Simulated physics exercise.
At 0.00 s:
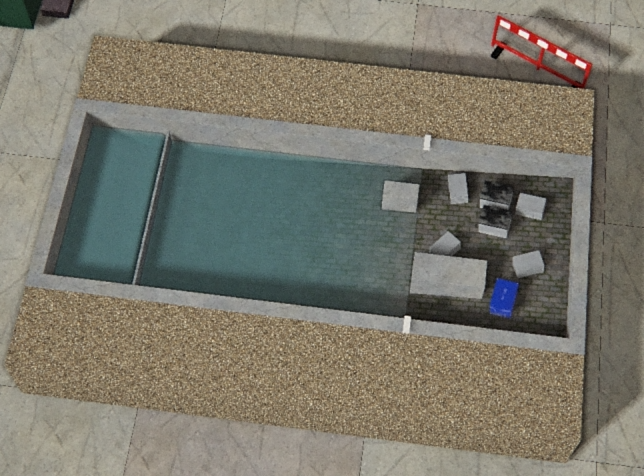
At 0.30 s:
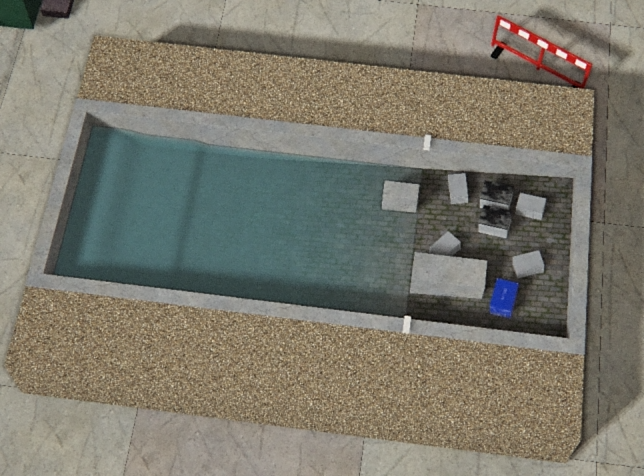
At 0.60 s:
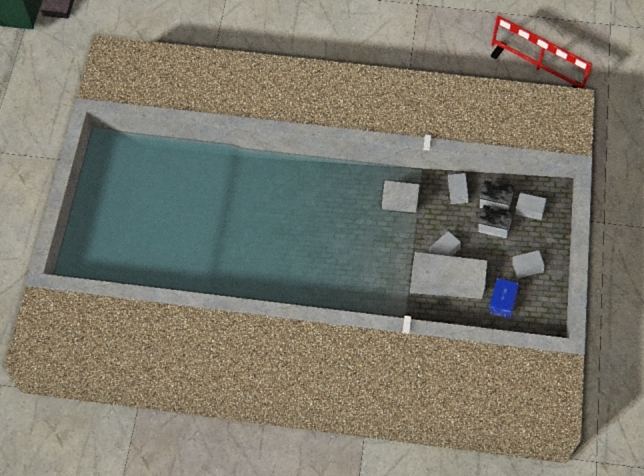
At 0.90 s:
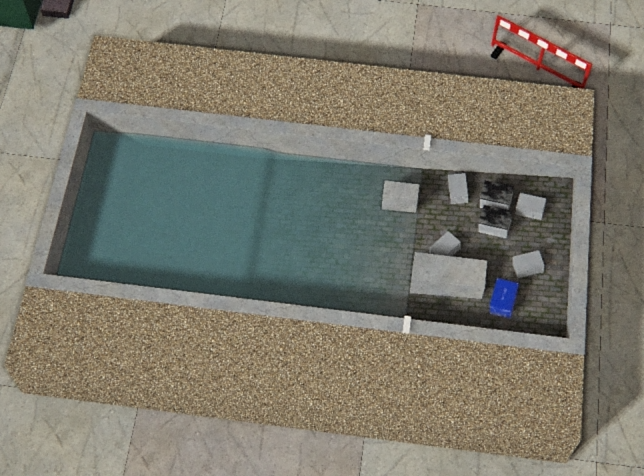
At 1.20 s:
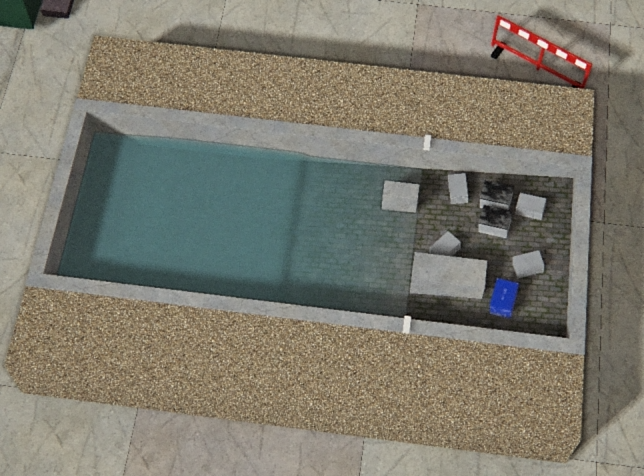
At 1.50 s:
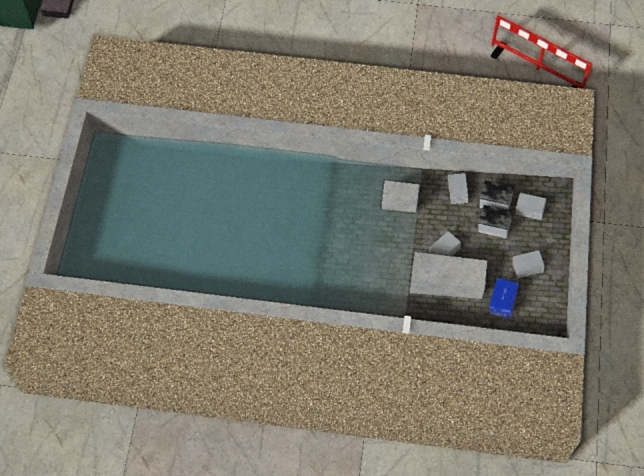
A rectangular concrete boat ramp, bordered by coarse tan gravel on pale paving, is seen from high above at a slight tilt. Teal water covers its left and middle, while pale blocks, a dark object and a blue chest sit on the dark brick floor at right. The thin board across the left vanishes, and a faint step in the water slides rightward; the objects and camera stay still.
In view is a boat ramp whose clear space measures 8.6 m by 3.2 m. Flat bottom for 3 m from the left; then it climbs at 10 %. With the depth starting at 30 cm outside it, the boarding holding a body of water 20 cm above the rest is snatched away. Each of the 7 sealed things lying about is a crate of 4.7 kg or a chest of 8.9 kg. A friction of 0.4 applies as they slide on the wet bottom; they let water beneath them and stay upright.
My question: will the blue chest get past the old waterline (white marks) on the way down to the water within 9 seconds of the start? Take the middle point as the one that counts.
As for the blue chest, it never goes beyond the marks in time.
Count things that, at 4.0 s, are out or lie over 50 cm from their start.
Answer: 1.
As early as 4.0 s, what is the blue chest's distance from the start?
0 cm or so by then.
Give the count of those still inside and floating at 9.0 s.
Just then, the number is 1.
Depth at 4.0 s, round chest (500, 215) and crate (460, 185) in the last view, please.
I'd estimate 5 cm for the first and 8 cm for the second.
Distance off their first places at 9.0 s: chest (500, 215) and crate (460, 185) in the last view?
They've ended up 10 cm and 200 cm away, in that order.
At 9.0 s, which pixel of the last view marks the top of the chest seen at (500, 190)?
The top is close to pixel (471, 181).
After 2.1 s the blue chest is near (506, 294), 0.0 m from its start, aground; 0 of 7 are over the mark; 0 afloat.
After 4.0 s the blue chest is near (507, 294), 0.0 m from its start, aground; 0 of 7 are over the mark; 1 afloat.
After 6.3 s the blue chest is near (505, 294), 0.0 m from its start, aground; 0 of 7 are over the mark; 1 afloat.
After 9.0 s the blue chest is near (502, 294), 0.1 m from its start, aground; 1 of 7 are over the mark; 1 afloat.
